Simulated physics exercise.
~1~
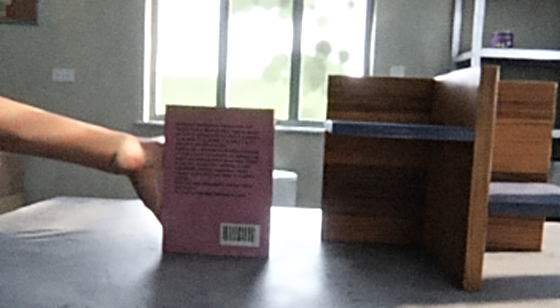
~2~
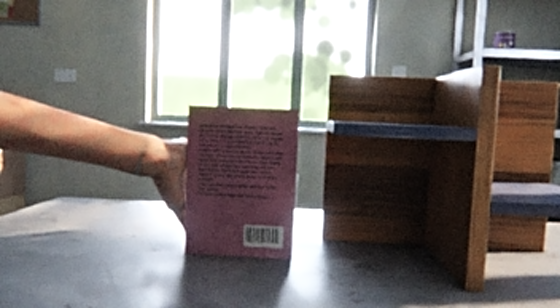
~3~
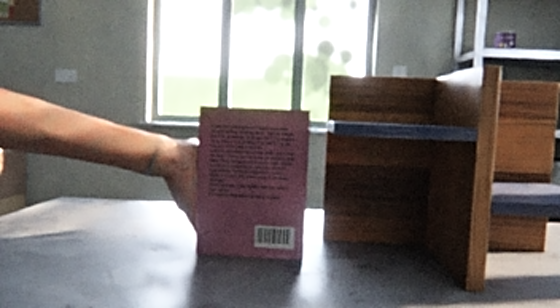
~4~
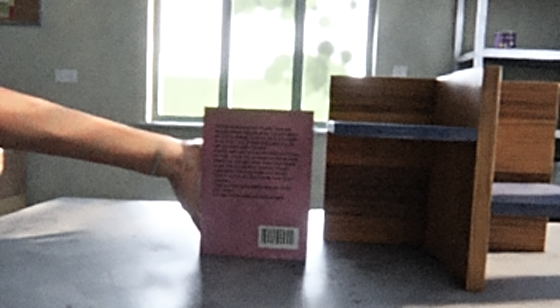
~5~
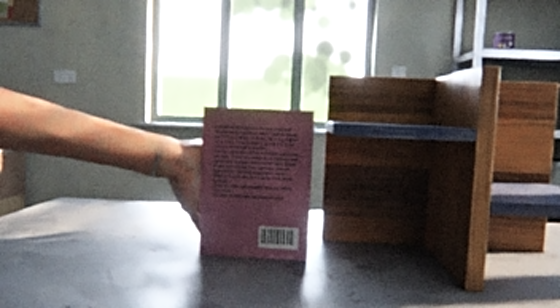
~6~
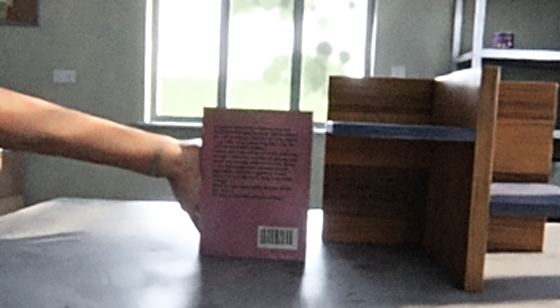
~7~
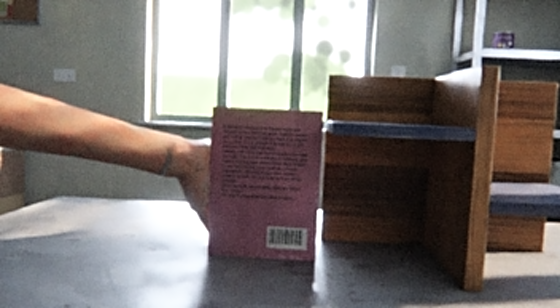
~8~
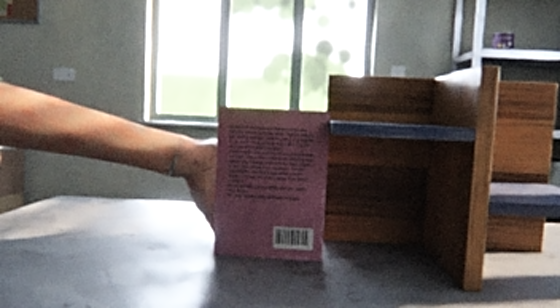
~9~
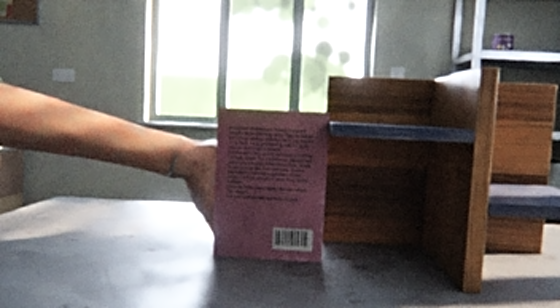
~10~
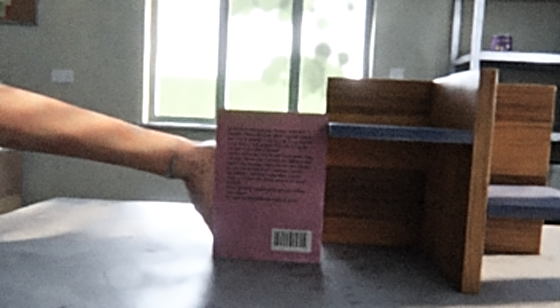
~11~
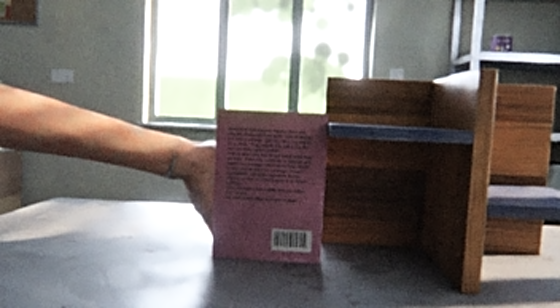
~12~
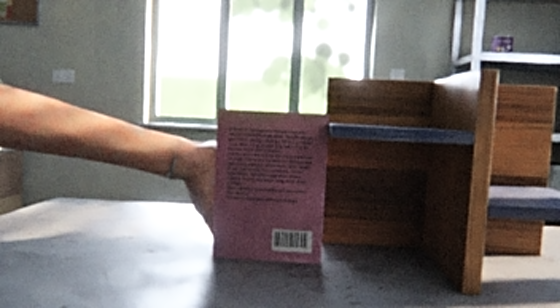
The clip opens on a pink book standing upright on a dark table, its back cover with a barcode facing the viewer, while a hand reaching in from the left holds its edge. A low wooden shelf stands to the right, with a bright window behind. The hand slides the book right toward the shelf, then pauses. It pushes again, moving the book a little farther until it reaches the opening. There the book stops, too tall to pass under the shelf, and stays upright at its edge with the hand still on it.
